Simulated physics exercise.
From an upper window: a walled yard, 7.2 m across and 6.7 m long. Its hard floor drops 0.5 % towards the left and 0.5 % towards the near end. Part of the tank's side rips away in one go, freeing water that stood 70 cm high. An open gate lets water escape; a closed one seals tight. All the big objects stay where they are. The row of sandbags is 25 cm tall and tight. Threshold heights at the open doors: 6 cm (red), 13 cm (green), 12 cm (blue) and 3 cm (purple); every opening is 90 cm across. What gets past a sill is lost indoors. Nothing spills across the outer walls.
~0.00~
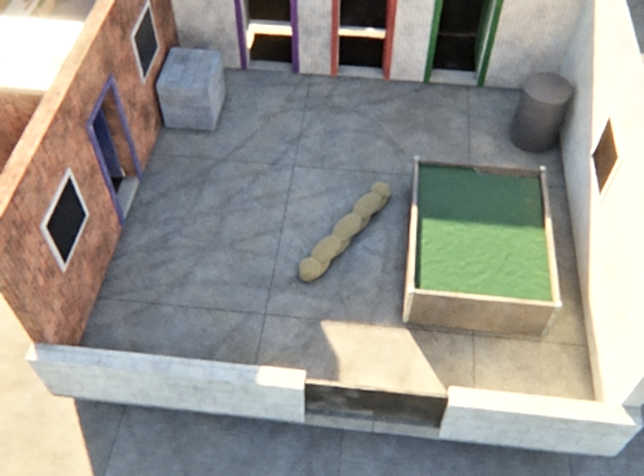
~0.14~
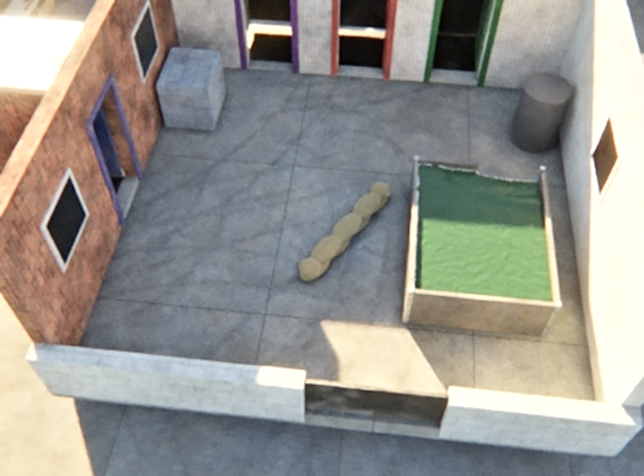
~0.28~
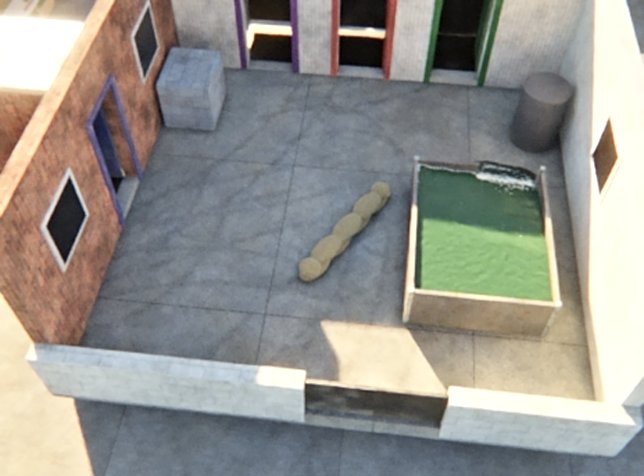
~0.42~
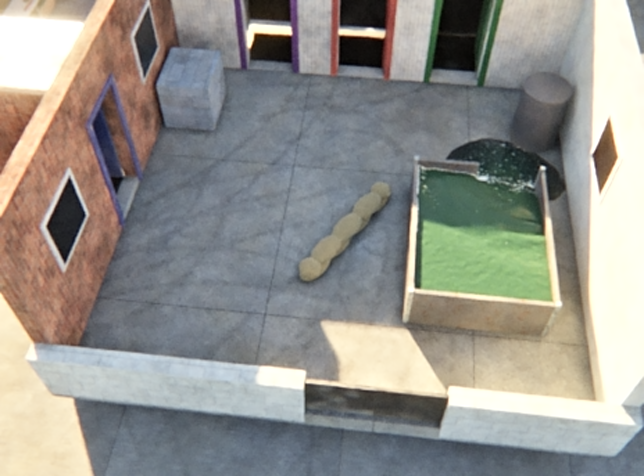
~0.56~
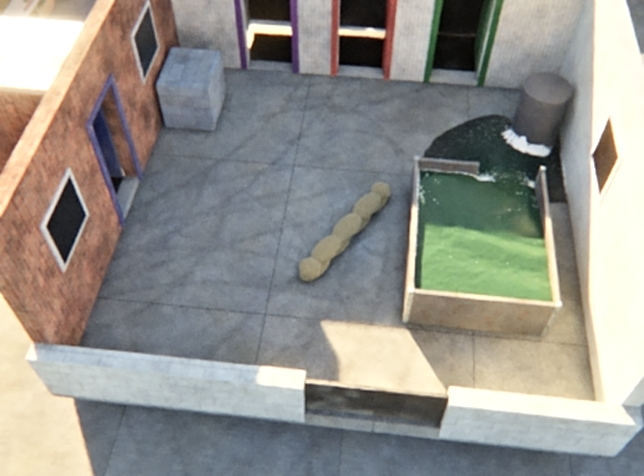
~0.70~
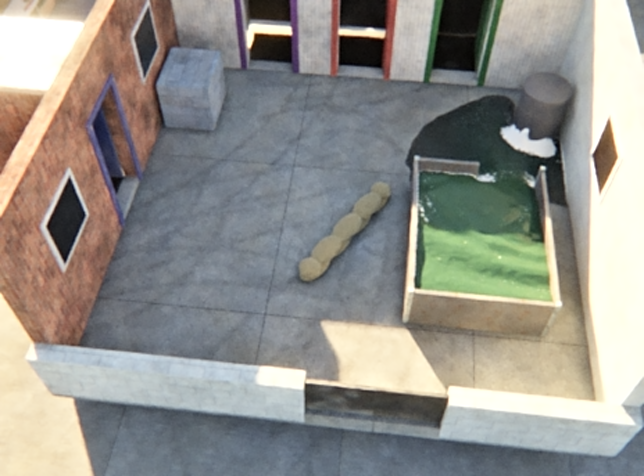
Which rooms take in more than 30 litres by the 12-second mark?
Door by door: At the red door it exceeds the limit; at the green door it passes the limit; at the blue door it stays under the limit; at the purple door it passes the limit.
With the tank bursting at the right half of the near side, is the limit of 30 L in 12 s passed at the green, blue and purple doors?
Then: Green not over, blue below, purple past it.
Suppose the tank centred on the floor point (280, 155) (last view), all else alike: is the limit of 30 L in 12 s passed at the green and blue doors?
Then: Green not over, blue under.
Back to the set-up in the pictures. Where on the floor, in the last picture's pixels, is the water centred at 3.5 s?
At about (461, 199).
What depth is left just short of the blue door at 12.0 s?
Some 6.0 cm.
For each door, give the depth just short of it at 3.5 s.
In cm: Red 12, green 25, blue 0, purple 5.
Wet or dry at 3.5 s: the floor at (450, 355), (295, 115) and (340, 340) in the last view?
In turn: Still dry, wet, not reached.
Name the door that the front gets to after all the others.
It is the blue one.
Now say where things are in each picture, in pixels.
The tank at (481, 229) is whole and still, 70 cm deep, in the first picture.
Water pours out on the tank's far side and has run 0.6 m, to a hidden place; typically 10 cm deep outside, 70 cm at the tank's back, in the second picture.
The front is at a hidden place, 0.8 m from the gap on the tank's far side; 0.9 m2 of floor is under water; 70 cm left at the back of the tank, in the third picture.
Water pours out on the tank's far side and has run 1.4 m, to (486, 142); typically 8 cm deep outside, 70 cm at the tank's back, in the fourth picture.
The front is at (495, 118), 2.0 m from the gap on the tank's far side; 3.2 m2 of floor is under water; 70 cm left at the back of the tank, in the fifth picture.
The front is at (503, 101), 2.5 m from the gap on the tank's far side; 4.1 m2 of floor is under water; 70 cm left at the back of the tank, in the sixth picture.
After 1.4 s water covers 15 % of the floor and is deepest (54 cm) near (555, 145); red door not reached, green door 27 cm at the sill, 11 L in, blue door not reached, purple door not reached.
After 2.2 s water covers 20 % of the floor and is deepest (42 cm) near (525, 157); red door 10 cm at the sill, 0 L in, green door 30 cm at the sill, 79 L in, blue door not reached, purple door not reached.
After 3.5 s water covers 35 % of the floor and is deepest (28 cm) near (525, 157); red door 12 cm at the sill, 21 L in, green door 25 cm at the sill, 181 L in, blue door not reached, purple door 5 cm at the sill, 0 L in.
After 7.0 s water covers 80 % of the floor and is deepest (20 cm) near (187, 83); red door 9 cm at the sill, 58 L in, green door 12 cm at the sill, 255 L in, blue door 7 cm at the sill, 0 L in, purple door 9 cm at the sill, 17 L in.
After 12.0 s water covers 90 % of the floor and is deepest (13 cm) near (153, 241); red door 5 cm at the sill, 69 L in, green door 6 cm at the sill, 256 L in, blue door 6 cm at the sill, 0 L in, purple door 9 cm at the sill, 132 L in.
